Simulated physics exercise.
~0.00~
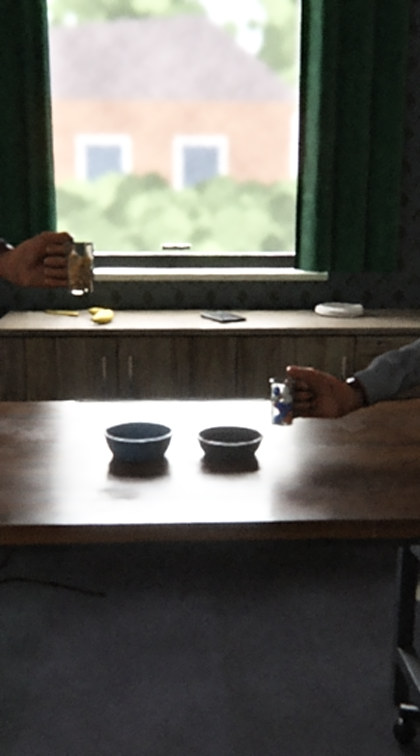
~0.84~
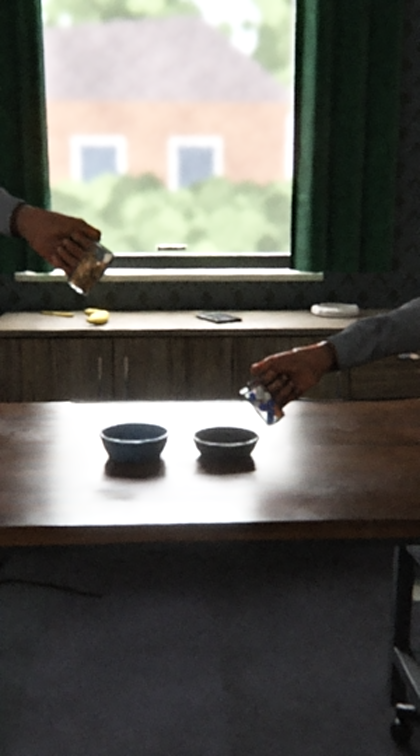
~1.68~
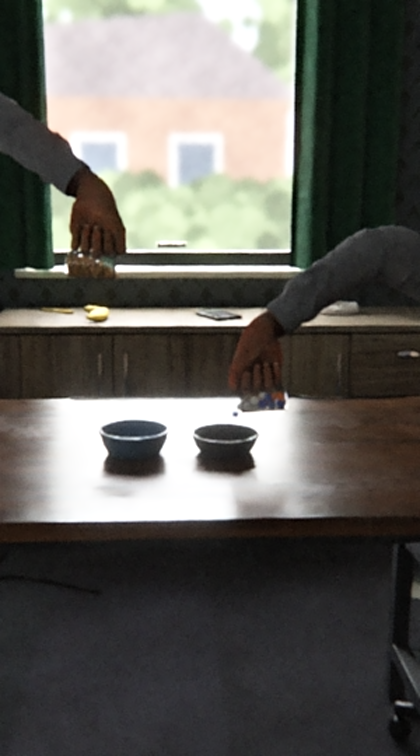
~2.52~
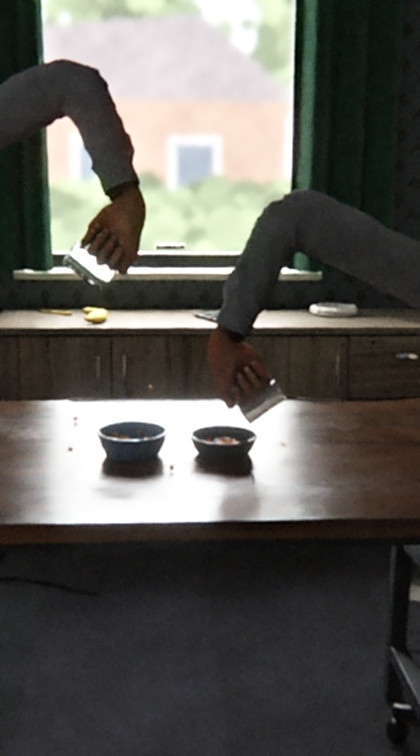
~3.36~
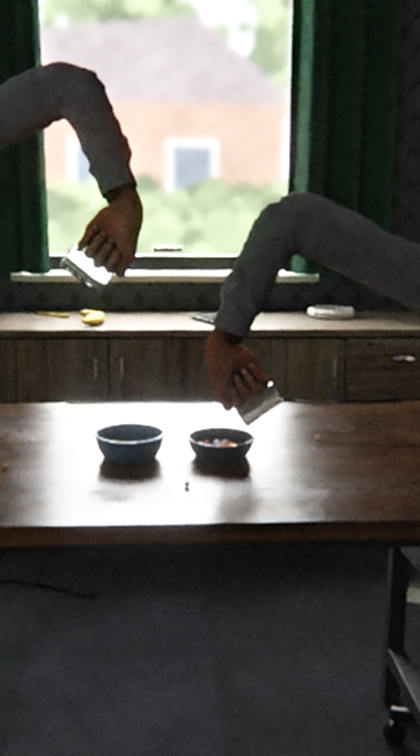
Two hands tipping cups of small pieces over dark bowls on a table, the left scattering a few, the right spilling none.
